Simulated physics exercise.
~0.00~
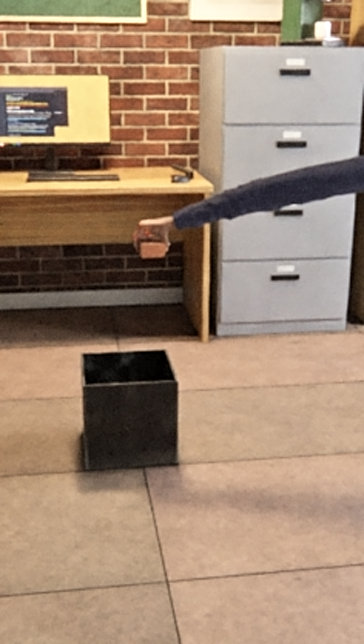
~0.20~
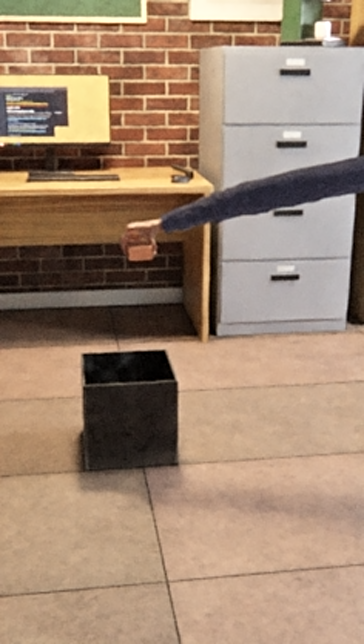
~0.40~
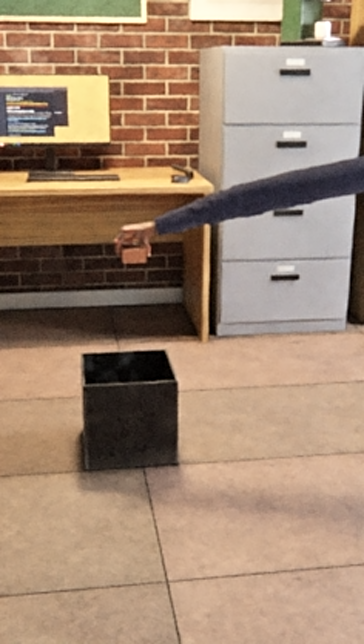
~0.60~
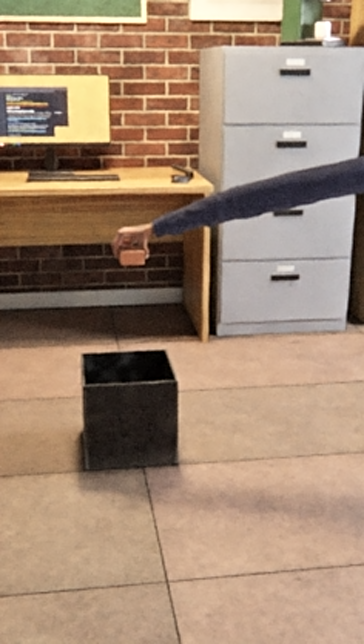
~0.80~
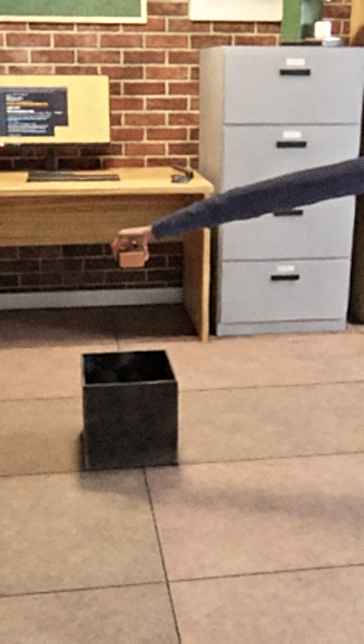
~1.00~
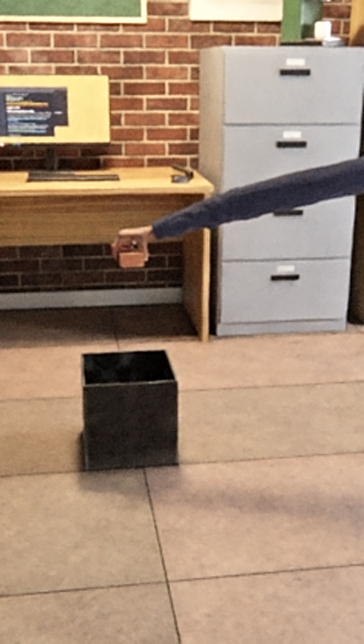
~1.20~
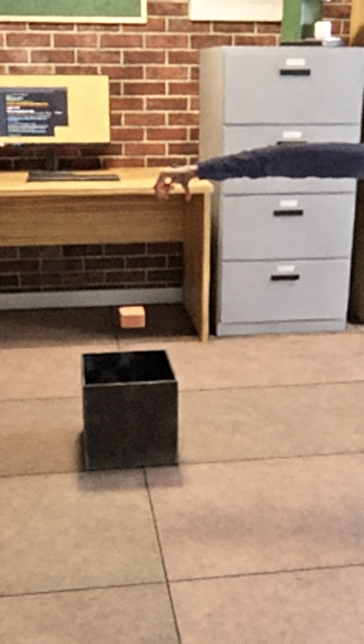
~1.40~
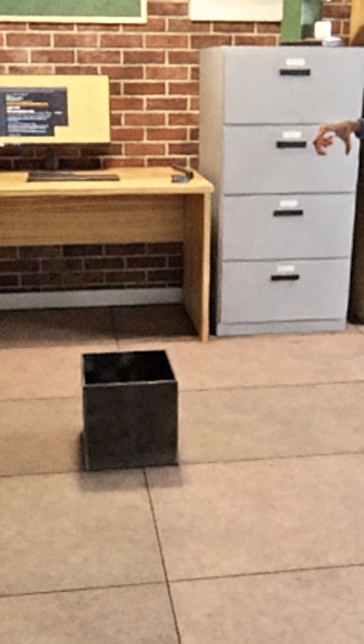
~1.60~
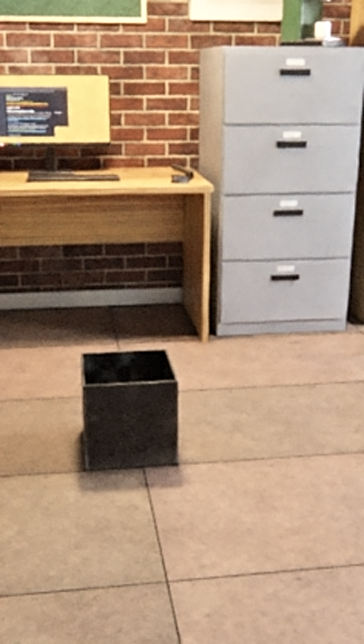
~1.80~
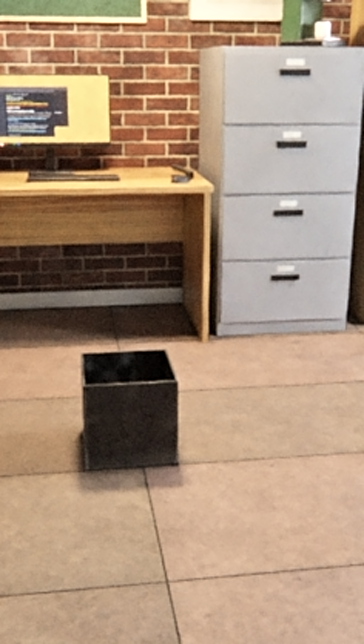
An arm in a dark blue sleeve reaches in from the right, holding a small orange block above an open black box on a tiled floor. The fixed view faces a brick wall, with a wooden desk and a lit monitor at the left and a grey filing cabinet at the right. The hand drifts slightly left until the block hangs over the box, then pauses there. It lets go and draws back to the right as the block falls straight down. The block drops into the box and out of sight, the hand leaves, and the box stands undisturbed.
